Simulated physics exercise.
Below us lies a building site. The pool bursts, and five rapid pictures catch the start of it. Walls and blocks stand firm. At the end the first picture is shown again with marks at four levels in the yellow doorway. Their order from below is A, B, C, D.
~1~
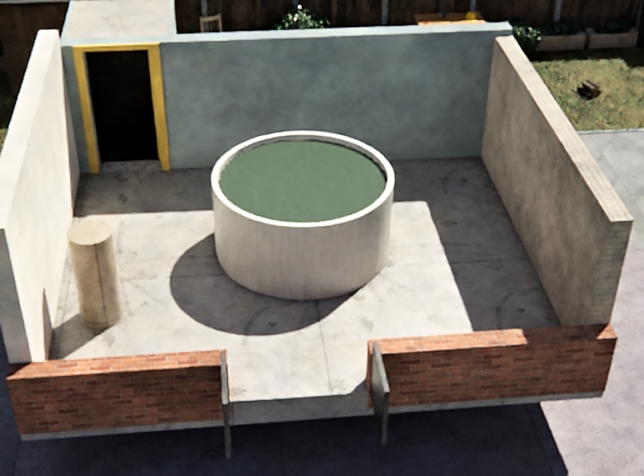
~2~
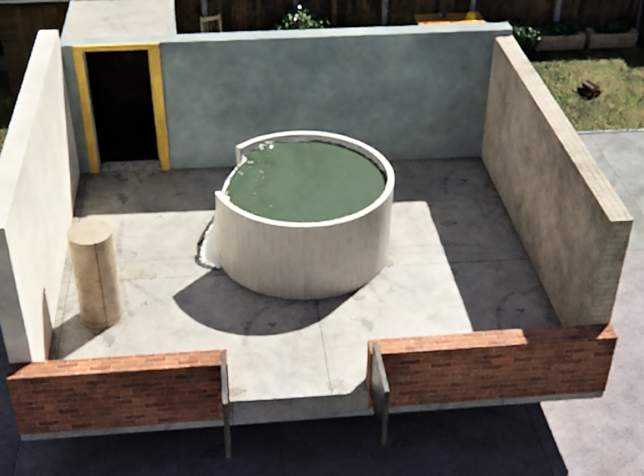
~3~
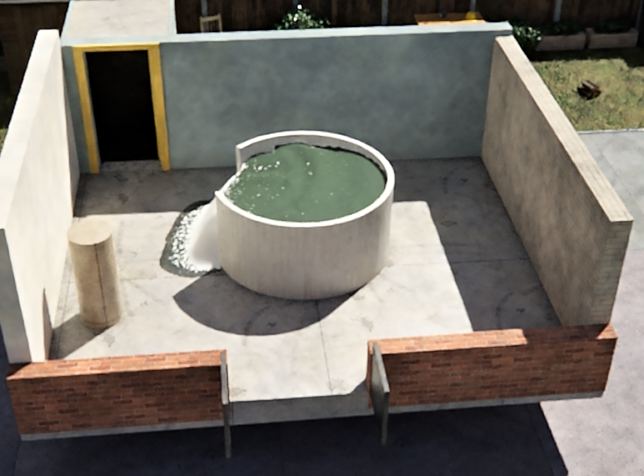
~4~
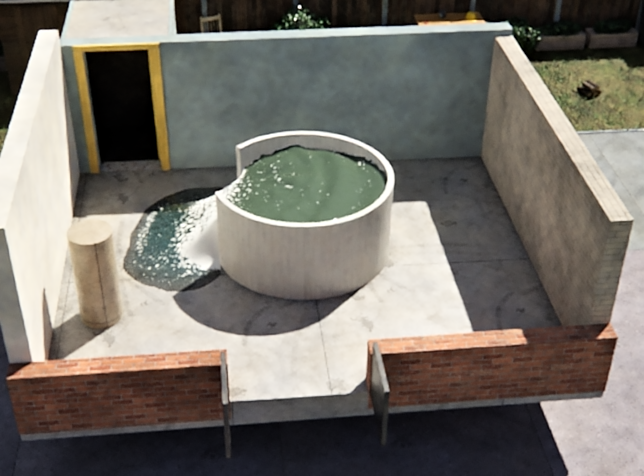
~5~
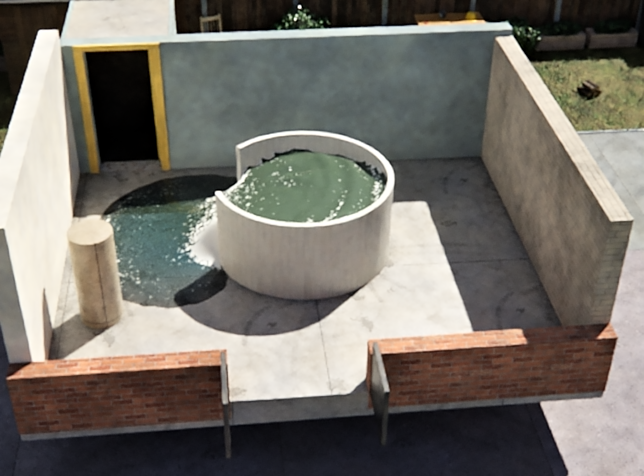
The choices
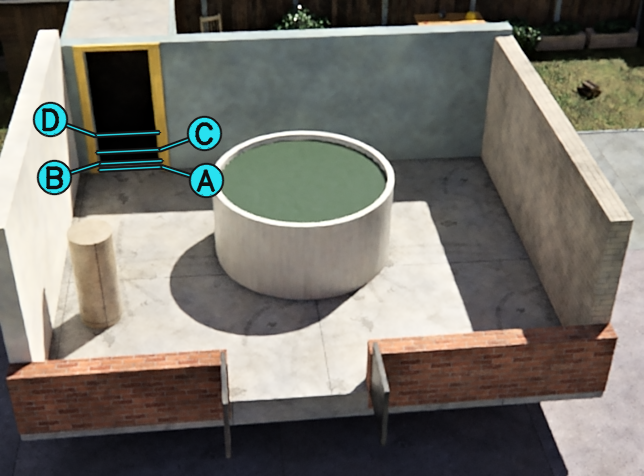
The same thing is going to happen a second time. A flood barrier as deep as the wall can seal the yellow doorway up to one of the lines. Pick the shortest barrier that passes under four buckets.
It is D.
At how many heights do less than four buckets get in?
One of the four.
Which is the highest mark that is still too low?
The answer is C.
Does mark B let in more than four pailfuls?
Yes, that goes wrong.
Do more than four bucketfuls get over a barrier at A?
Yes.
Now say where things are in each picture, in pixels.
The first picture shows water in the pool at rest, its middle at (303, 181); foot of the yellow doorway at (131, 171); open gate at (298, 340).
In the second picture, 2 % of the ground under water, visible out to (218, 266).
In the third picture, 5 % of the ground under water, visible out to (166, 264).
In the fourth picture, 10 % of the ground under water, visible out to (132, 268).
In the fifth picture, 19 % of the ground under water, visible out to (142, 189).
In cyan, A at (131, 168); B at (130, 162); C at (128, 151); D at (126, 133); from the bottom up A, B, C, D.
Choosing A, dozens of bucketfuls pour in.
Choosing B, dozens of bucketfuls pour in.
Choosing C, about 10 bucketfuls get in.
Choosing D, a splash gets over, under a bucket.
